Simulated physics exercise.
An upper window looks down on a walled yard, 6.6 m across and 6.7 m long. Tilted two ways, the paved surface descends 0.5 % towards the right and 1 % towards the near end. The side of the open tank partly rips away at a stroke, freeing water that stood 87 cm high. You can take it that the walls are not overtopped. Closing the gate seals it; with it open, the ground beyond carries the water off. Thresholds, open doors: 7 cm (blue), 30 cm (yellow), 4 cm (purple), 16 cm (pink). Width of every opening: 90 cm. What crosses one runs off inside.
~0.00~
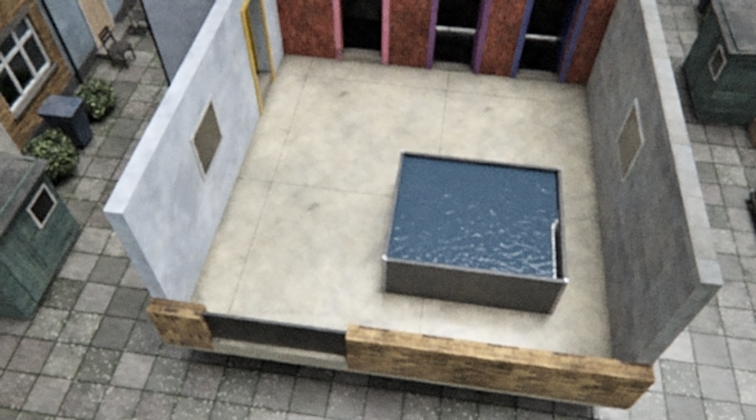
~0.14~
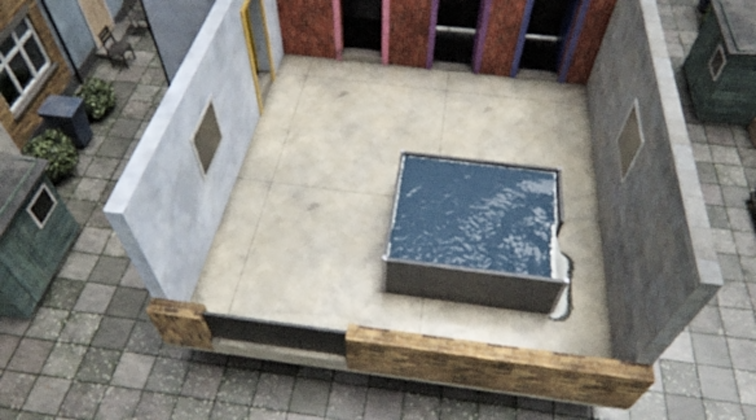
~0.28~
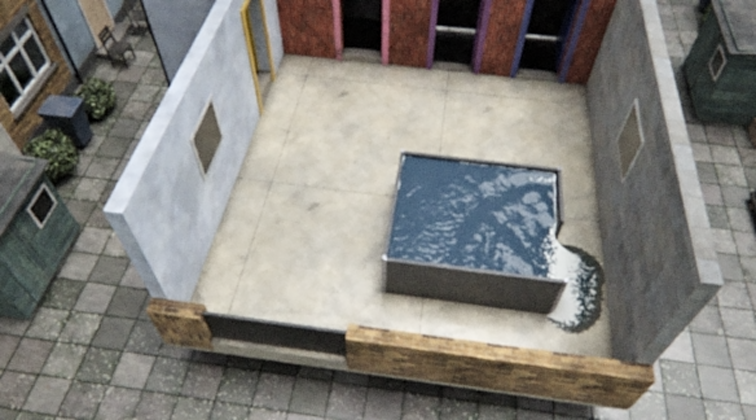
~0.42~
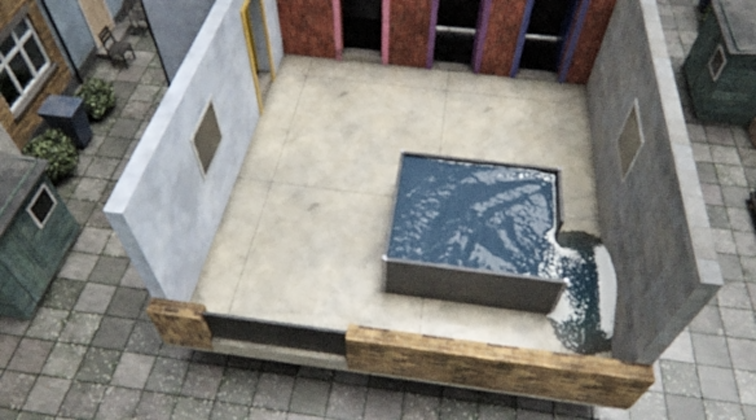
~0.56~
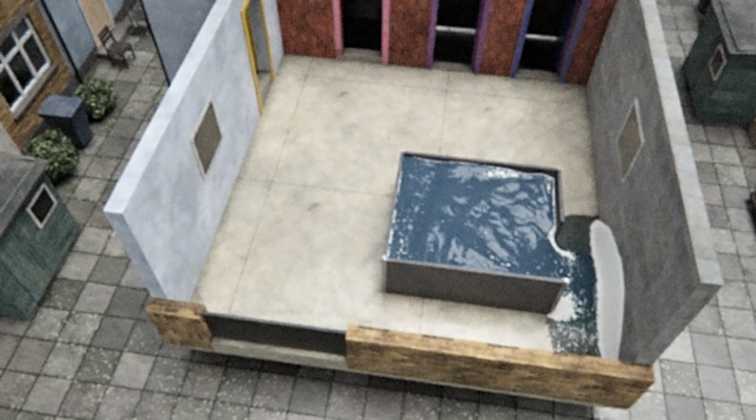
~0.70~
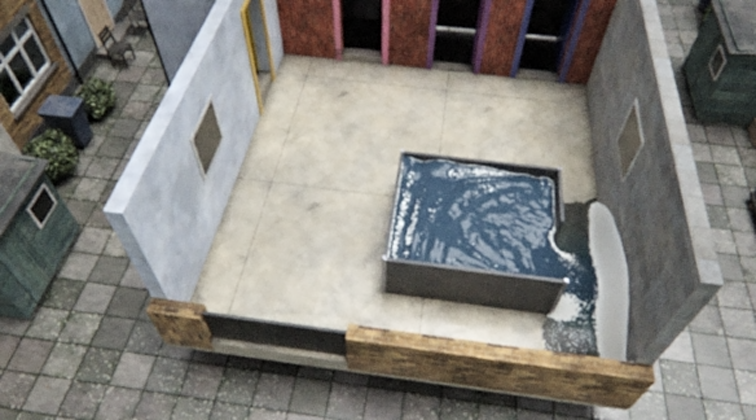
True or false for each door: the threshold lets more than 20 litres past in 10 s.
Blue door true, yellow door false, purple door true, pink door false.
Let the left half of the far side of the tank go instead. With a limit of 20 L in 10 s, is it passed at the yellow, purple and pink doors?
Then: Yellow short of it, purple beyond it, pink beyond it.
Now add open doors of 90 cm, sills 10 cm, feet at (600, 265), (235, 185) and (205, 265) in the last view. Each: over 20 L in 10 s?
In that order: Beyond it, short of it, beyond it.
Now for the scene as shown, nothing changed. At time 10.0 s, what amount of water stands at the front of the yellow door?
It's some 13.0 centimetres deep.
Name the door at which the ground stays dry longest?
The final one is the yellow door.
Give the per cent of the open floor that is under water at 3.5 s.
55 %.
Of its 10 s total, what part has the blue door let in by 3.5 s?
40 per cent, roughly.
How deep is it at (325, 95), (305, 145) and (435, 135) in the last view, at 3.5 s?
About 0, 0 and 1 cm respectively.
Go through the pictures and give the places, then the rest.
The first frame shows still water, 87 cm deep, in the open tank at (477, 214).
In the second frame, water pours out at (552, 272) and has run 0.6 m, to (553, 318); typically 9 cm deep outside, 87 cm at the open tank's back.
In the third frame, water pours out at (552, 273) and has run 0.9 m, to (595, 266); typically 13 cm deep outside, 87 cm at the open tank's back.
In the fourth frame, water pours out at (551, 274) and has run 1.3 m, to (609, 342); typically 18 cm deep outside, 87 cm at the open tank's back.
In the fifth frame, the front is at a hidden place, 1.7 m from the gap at (551, 274); 2.3 m2 of floor is under water; 86 cm left at the back of the open tank.
In the sixth frame, water pours out at (552, 273) and has run 2.0 m, to (596, 202); typically 15 cm deep outside, 79 cm at the open tank's back.
After 1.4 s water covers 20 % of the floor and is deepest (82 cm) near (608, 372); blue door not reached, yellow door not reached, purple door not reached, pink door not reached.
After 2.2 s water covers 40 % of the floor and is deepest (66 cm) near (608, 372); blue door 14 cm at the sill, 0 L in, yellow door not reached, purple door not reached, pink door not reached.
After 3.5 s water covers 55 % of the floor and is deepest (51 cm) near (194, 325); blue door 23 cm at the sill, 140 L in, yellow door not reached, purple door 9 cm at the sill, 9 L in, pink door not reached.
After 6.0 s water covers 90 % of the floor and is deepest (29 cm) near (596, 381); blue door 16 cm at the sill, 273 L in, yellow door 5 cm at the sill, 0 L in, purple door 7 cm at the sill, 31 L in, pink door 4 cm at the sill, 0 L in.
After 10.0 s water covers 100 % of the floor and is deepest (18 cm) near (596, 381); blue door 10 cm at the sill, 335 L in, yellow door 13 cm at the sill, 0 L in, purple door 11 cm at the sill, 55 L in, pink door 12 cm at the sill, 8 L in.
